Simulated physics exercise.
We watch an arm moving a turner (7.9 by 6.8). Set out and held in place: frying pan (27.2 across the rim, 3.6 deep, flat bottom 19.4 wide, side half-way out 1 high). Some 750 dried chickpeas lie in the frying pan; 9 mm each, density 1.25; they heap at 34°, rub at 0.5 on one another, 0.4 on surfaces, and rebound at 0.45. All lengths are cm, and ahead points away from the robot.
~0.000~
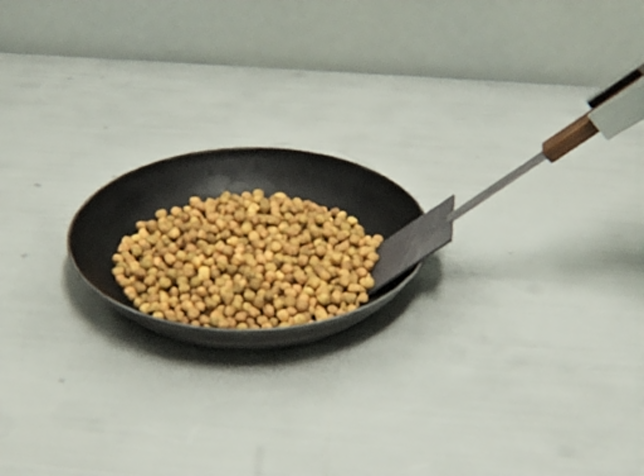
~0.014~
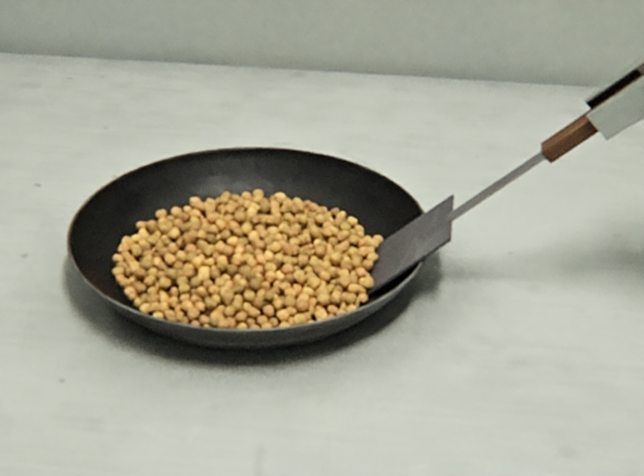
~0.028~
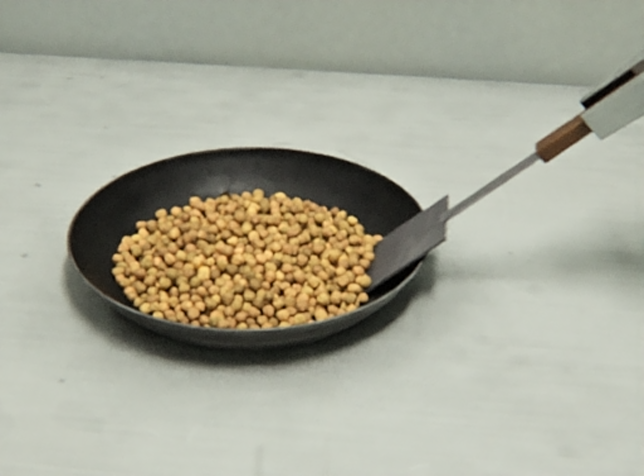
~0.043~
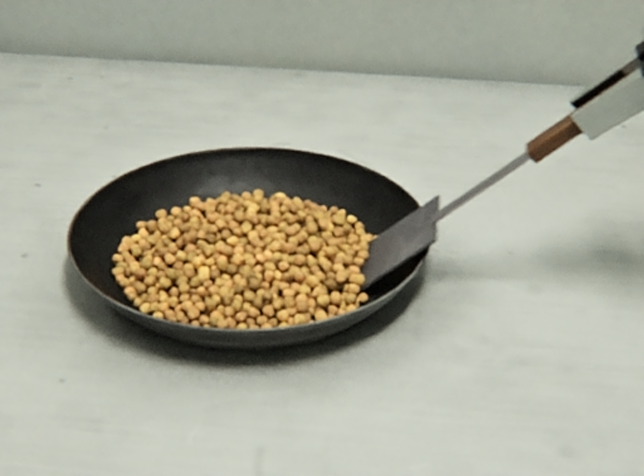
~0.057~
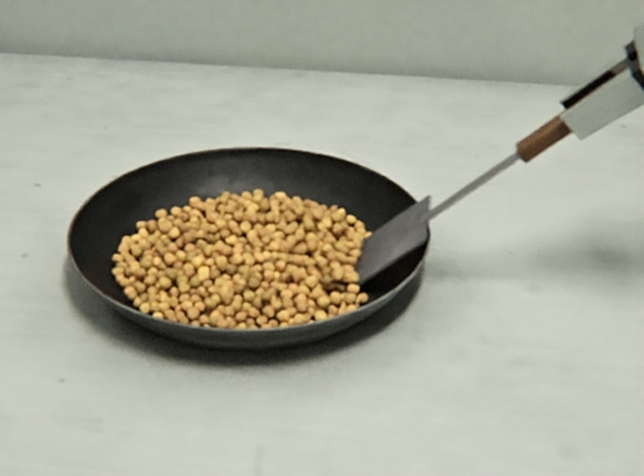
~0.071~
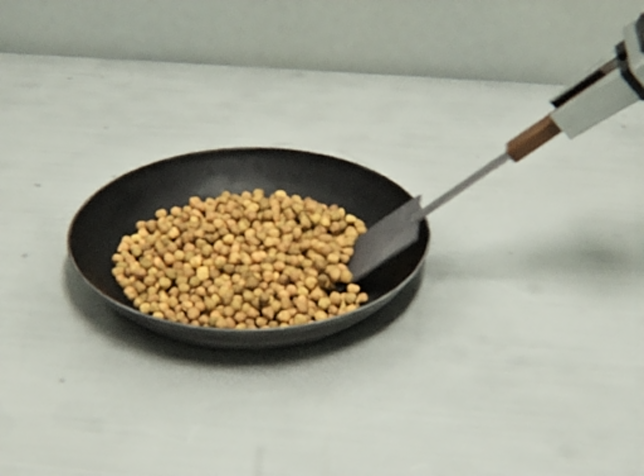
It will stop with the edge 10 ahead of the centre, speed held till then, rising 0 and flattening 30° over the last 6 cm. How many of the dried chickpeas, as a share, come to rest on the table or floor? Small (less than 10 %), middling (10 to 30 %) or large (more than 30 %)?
On the table or floor the share is small, less than 10 %.
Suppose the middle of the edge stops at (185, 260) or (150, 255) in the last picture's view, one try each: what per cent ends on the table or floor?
About 0 and 0 per cent.
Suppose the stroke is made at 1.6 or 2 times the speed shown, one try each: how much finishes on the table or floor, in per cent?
About 5 and 5 per cent.
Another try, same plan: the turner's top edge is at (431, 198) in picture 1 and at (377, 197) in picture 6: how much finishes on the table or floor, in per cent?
About 10 per cent.
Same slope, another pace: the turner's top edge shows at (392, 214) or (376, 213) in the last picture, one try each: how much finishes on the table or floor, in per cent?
Some 5 and 5 per cent.
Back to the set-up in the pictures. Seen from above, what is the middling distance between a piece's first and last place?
Some 3 cm.
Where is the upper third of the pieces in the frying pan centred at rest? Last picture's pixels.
Around (127, 231).
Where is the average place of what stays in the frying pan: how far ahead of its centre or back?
Roughly 4.0 cm ahead.
After 0.20 s, sloping 42°, highest piece 3 above the table; 749 in the frying pan.
After 0.33 s, sloping 33°, highest piece 4 above the table; 749 in the frying pan.
After 0.59 s, sloping 12°, highest piece 4 above the table; 720 in the frying pan, 29 on the table or floor.
After 1.64 s, sloping 12°, highest piece 4 above the table; 719 in the frying pan, 30 on the table or floor.
In the end, 719 in the frying pan, 30 on the table or floor. That is 4 % on the table or floor.
